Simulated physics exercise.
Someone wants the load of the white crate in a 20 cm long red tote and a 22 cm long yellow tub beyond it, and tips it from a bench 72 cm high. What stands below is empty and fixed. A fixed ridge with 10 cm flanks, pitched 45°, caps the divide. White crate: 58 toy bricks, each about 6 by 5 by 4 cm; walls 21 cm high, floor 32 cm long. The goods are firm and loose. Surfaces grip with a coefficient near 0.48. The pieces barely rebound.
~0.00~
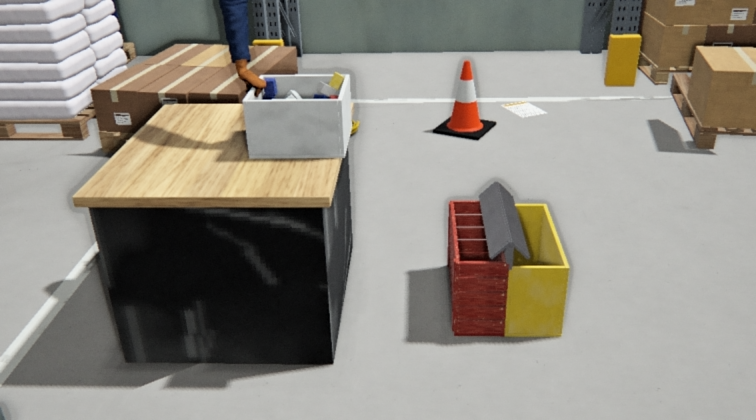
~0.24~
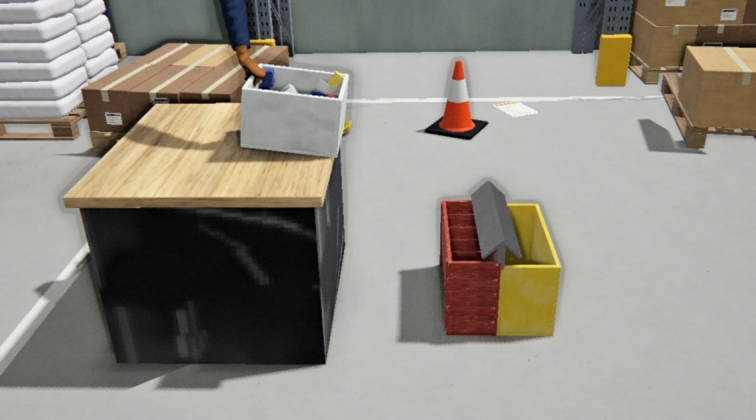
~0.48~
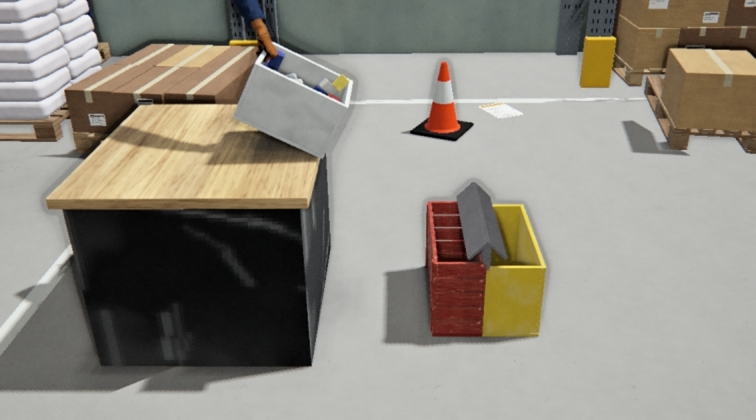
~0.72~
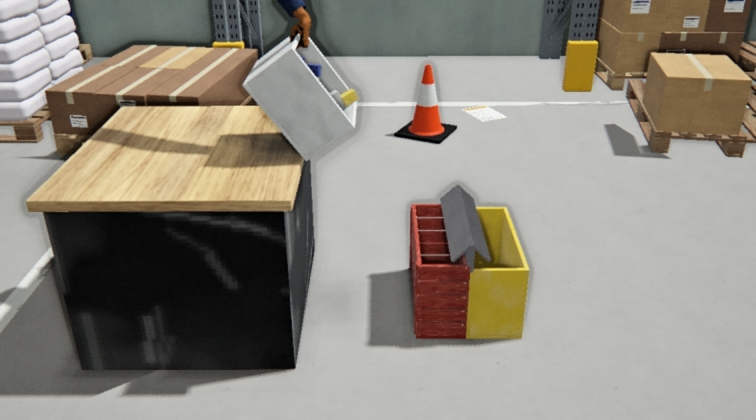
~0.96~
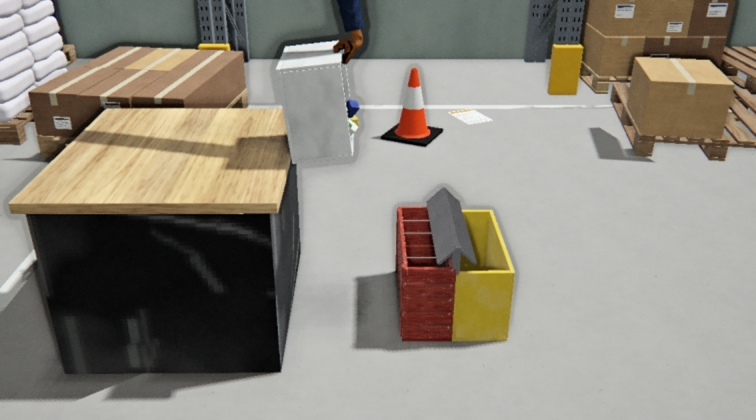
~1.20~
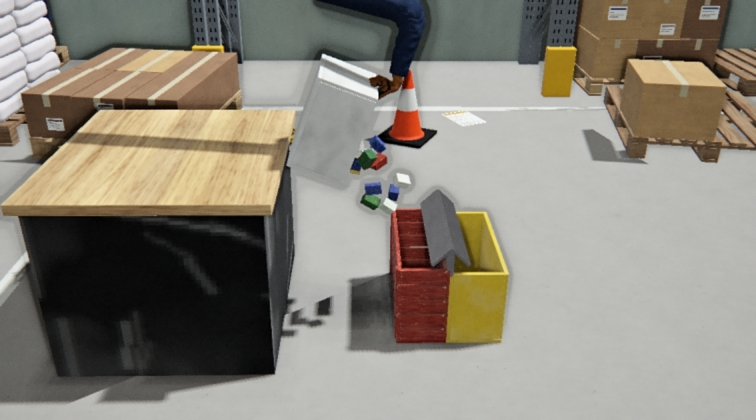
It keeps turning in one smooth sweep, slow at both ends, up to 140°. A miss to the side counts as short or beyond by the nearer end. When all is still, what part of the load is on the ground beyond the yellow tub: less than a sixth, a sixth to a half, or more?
Under a sixth of the toy bricks end on the ground beyond the yellow tub.
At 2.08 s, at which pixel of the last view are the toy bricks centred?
Around (373, 298).
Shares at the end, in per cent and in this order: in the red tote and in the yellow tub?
About 20 and 0 per cent.
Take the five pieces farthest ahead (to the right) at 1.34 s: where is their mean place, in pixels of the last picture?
Near (415, 236).
After 1.34 s, tilt 124°; 35 still in the white crate, 2 in the red tote and 21 in the air.
After 1.52 s, tilt 136°; 12 still in the white crate, 10 in the red tote, 7 on the ground short of the red tote and 29 in the air.
After 1.76 s, tilt 140°; 12 in the red tote, 30 on the ground short of the red tote and 16 in the air.
Final count (at 2.08 s), 12 in the red tote and 46 on the ground short of the red tote. Asked share, 0 of 58, 0 per cent.
